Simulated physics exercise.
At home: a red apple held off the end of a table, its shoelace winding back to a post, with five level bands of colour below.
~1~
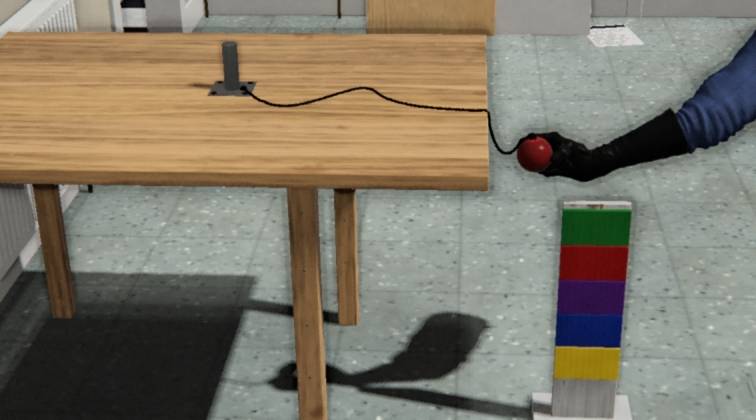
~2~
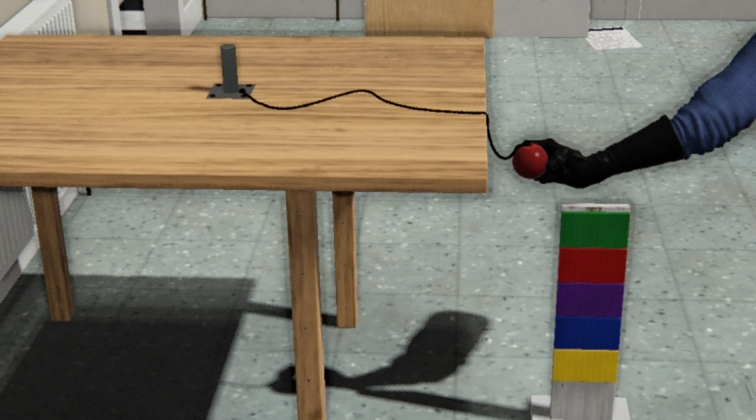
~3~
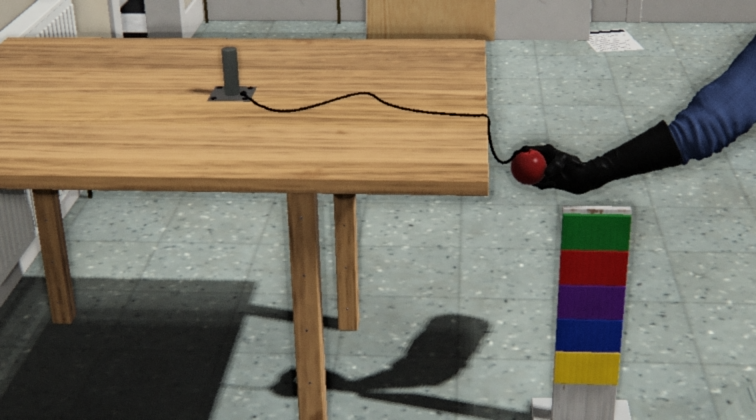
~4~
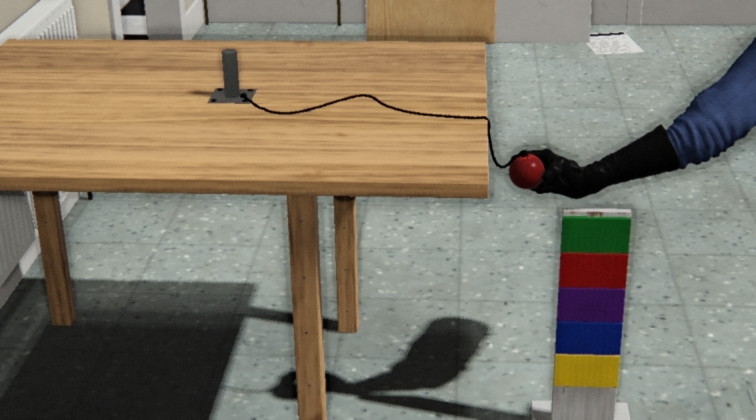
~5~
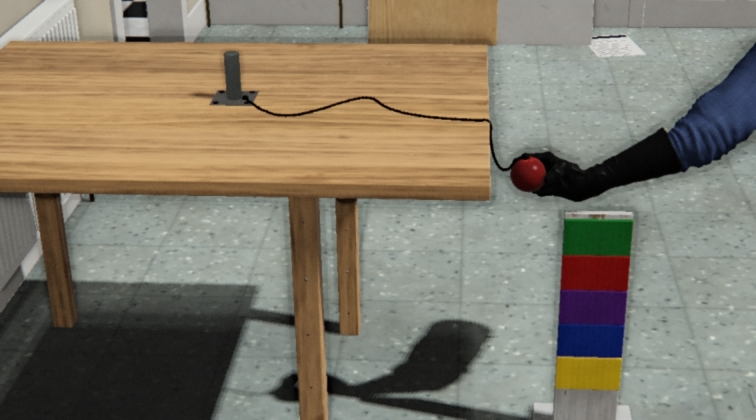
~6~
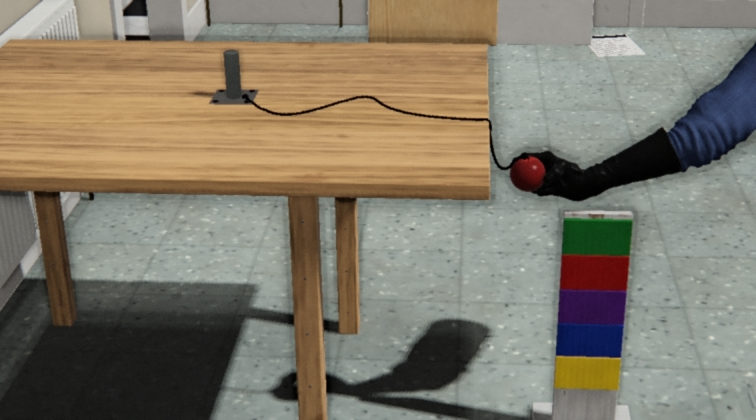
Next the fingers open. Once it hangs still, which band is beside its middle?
Its centre hangs level with the red band.
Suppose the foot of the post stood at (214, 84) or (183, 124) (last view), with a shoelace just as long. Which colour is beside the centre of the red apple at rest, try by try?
Taking them in turn: Green; green.
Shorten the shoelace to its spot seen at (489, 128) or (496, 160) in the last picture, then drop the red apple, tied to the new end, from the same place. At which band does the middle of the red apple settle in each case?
In that order: No band; green.
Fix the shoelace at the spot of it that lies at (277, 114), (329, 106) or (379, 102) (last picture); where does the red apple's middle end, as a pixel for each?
The places are (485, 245), (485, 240) and (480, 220).
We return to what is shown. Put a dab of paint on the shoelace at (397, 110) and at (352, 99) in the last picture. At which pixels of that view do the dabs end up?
About (455, 112), and the other about (389, 107).
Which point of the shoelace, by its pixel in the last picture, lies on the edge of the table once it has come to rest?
It lies at about (430, 117).
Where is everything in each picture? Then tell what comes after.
The first frame shows red apple (535, 154); green (596, 229); red (594, 264); purple (591, 298); blue (589, 332); yellow (587, 364).
The second frame shows red apple (530, 161); shoelace through (255, 101) (315, 103) (371, 92) (421, 109) (487, 120).
The third frame shows red apple (529, 167).
The fourth frame shows red apple (526, 172); shoelace through (257, 106) (317, 108) (372, 97) (422, 114) (488, 124).
The fifth frame shows red apple (528, 174).
The sixth frame shows red apple (528, 174); shoelace through (258, 107) (318, 109) (374, 98) (424, 116) (489, 126).
A little later, apple near (508, 255); level with red.
Next, apple near (456, 256); level with red.
Later still, apple near (489, 264); level with red.
When it is over, apple near (491, 266); level with red. Its middle rests at the red band.
